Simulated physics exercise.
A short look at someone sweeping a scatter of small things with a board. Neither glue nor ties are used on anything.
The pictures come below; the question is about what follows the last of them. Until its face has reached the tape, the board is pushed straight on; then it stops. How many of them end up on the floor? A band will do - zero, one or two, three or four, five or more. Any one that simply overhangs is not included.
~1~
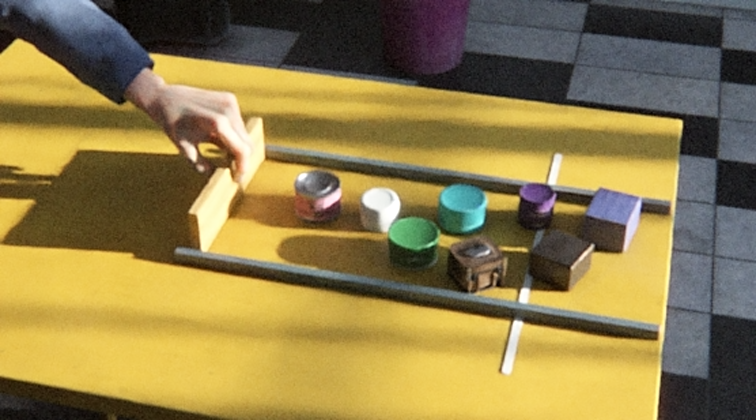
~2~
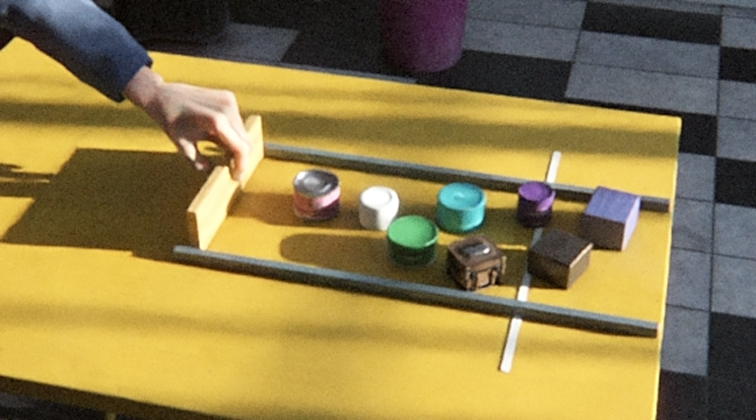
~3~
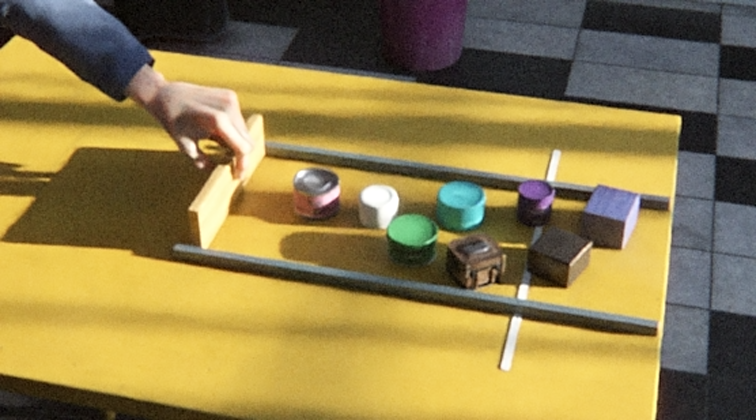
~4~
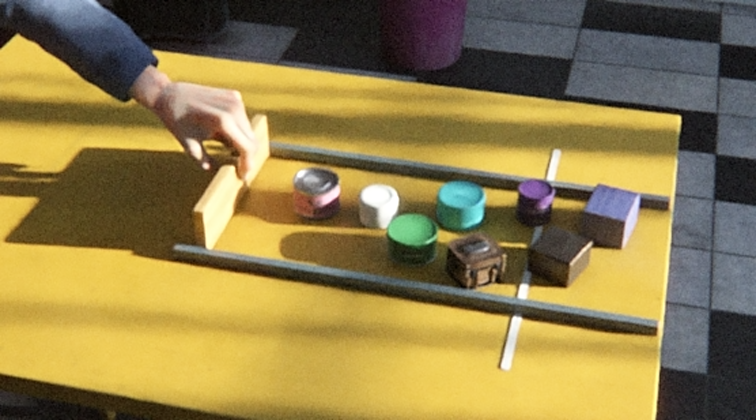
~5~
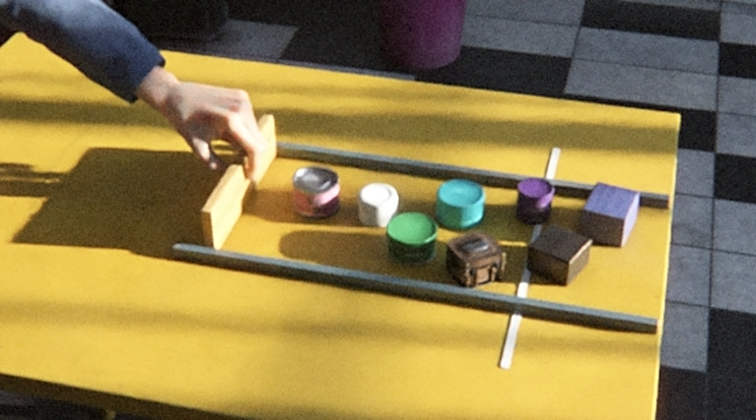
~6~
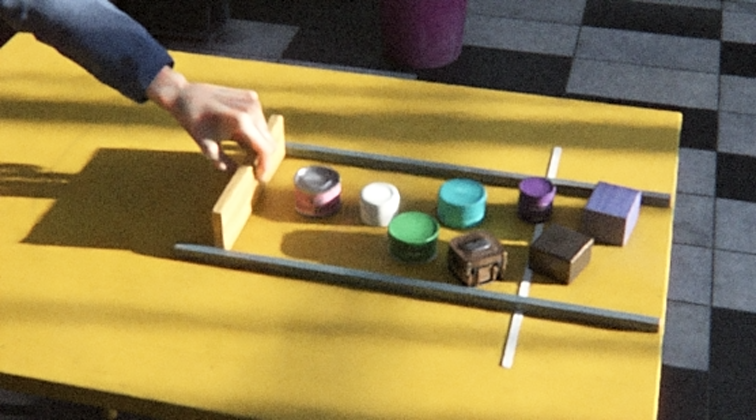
Answer - zero.
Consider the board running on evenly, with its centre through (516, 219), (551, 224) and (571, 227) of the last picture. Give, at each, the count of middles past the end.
Taking the places in turn, the counts are 0, 0 and 0.
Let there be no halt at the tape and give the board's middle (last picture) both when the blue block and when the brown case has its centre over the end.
The middle would be close to (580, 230) and then close to (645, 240).
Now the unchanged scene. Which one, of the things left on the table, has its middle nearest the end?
Result: Blue block.
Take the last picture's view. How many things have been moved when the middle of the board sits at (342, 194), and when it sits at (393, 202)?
Counts: 2 and 3.
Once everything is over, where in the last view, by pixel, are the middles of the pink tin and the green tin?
Going in order: First (563, 222), then (557, 254).
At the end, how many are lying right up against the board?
The answer is 3.
Soon after, none off yet; blue block at rest near (611, 213); black block at rest near (561, 254); purple tub at rest near (536, 200).
Then, none off yet; blue block at rest near (611, 213); black block moved a little near (586, 260); purple tub moved about its own width near (568, 200).
At rest, the number that fall off is zero.
